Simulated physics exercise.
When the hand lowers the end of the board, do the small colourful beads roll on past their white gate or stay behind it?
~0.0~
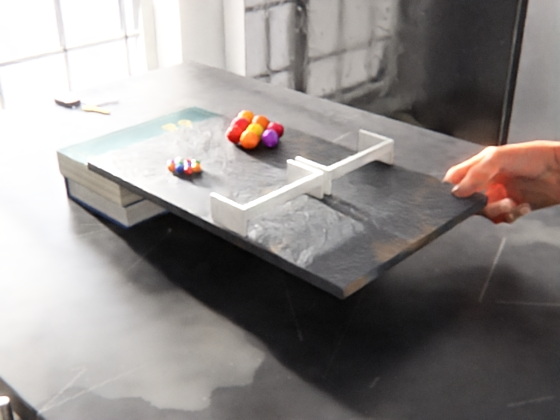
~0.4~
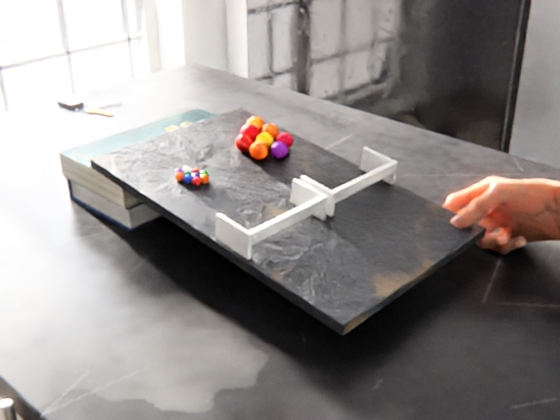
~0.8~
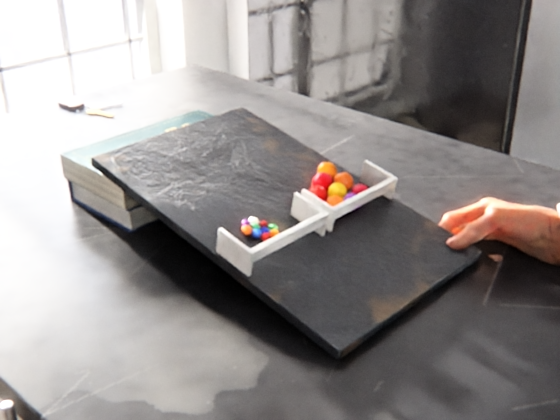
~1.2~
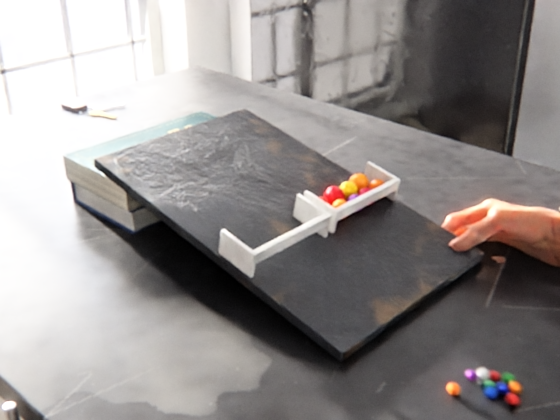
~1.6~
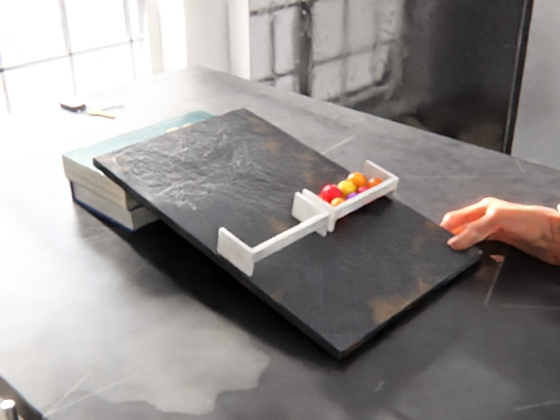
The small beads roll on past their gate and away down the board. The larger balls on the farther side end up gathered behind theirs.
Dark tabletop, a hand lowering a book-propped board, larger balls stopping behind a gate, small beads rolling past another and away.
